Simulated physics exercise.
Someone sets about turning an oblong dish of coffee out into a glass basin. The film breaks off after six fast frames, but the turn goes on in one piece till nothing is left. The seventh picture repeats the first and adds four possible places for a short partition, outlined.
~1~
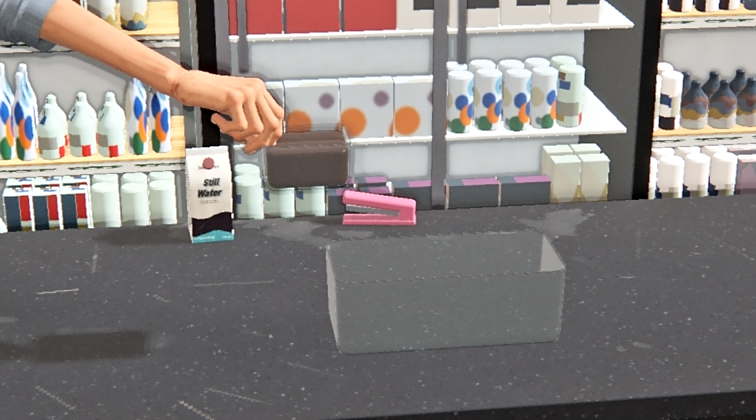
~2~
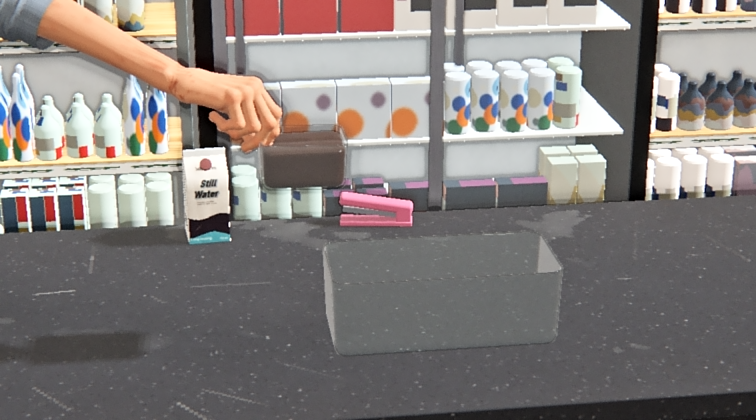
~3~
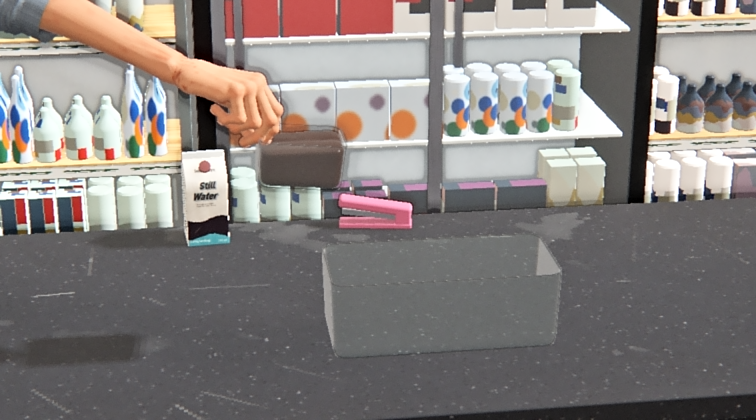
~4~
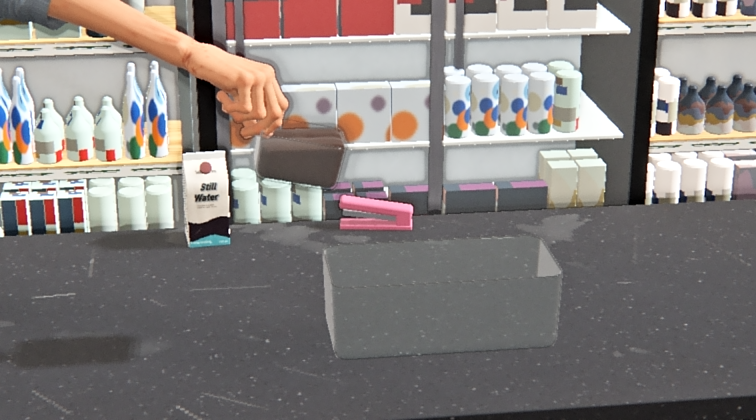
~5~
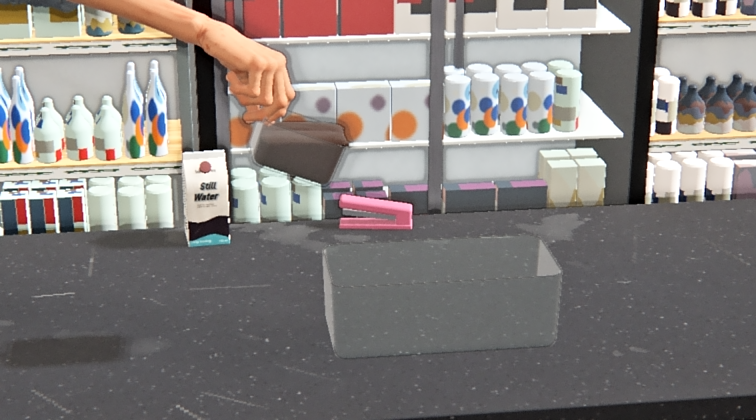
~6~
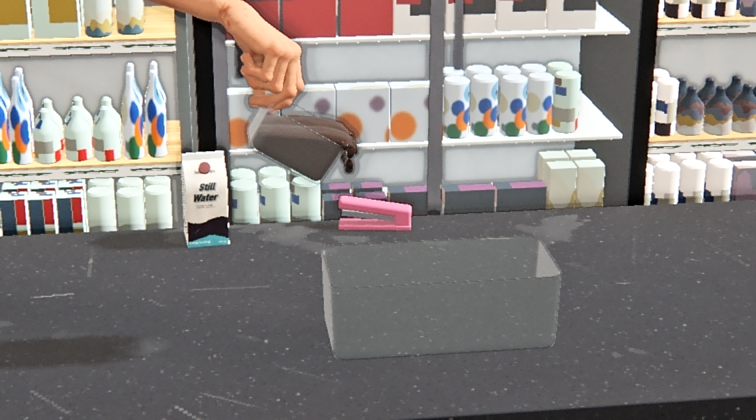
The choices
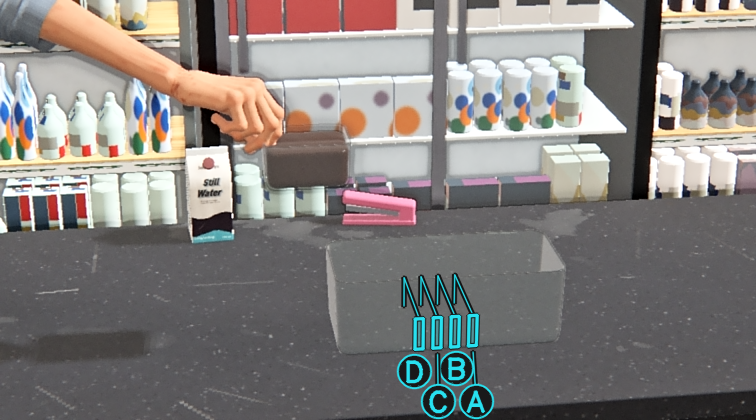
At a shop counter with a carton, a pink stapler and a clear basin on it, a hand held a dark oblong dish and gradually tilted it until brown coffee came over its right lip.
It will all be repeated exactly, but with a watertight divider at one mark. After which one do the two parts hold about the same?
Go for C.
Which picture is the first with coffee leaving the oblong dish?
In picture 5.
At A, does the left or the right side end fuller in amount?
The left side.
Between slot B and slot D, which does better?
D it is.
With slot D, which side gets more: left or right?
The right one.
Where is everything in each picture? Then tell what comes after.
The first frame shows upright, lip at (346, 133); basin from (337, 353) to (559, 339); nothing has left yet.
The second frame shows upright, lip at (343, 134); nothing has left yet.
The third frame shows tipped about 6°, lip at (342, 136); nothing has left yet.
The fourth frame shows tipped about 12°, lip at (343, 138); nothing has left yet.
The fifth frame shows tipped about 21°, lip at (343, 137); coffee is over the lip, down to (343, 137).
The sixth frame shows tipped about 32°, lip at (342, 138); coffee is over the lip, down to (347, 165).
On the marked copy, A at (473, 351); B at (455, 352); C at (437, 354); D at (419, 355).
Choosing A, about 94 % ends left of the wall and 5 % right of it.
Choosing B, about 86 % ends left of the wall and 11 % right of it; 3 % is lost outside.
Choosing C, about 42 % ends left of the wall and 56 % right of it.
Choosing D, about 22 % ends left of the wall and 76 % right of it.
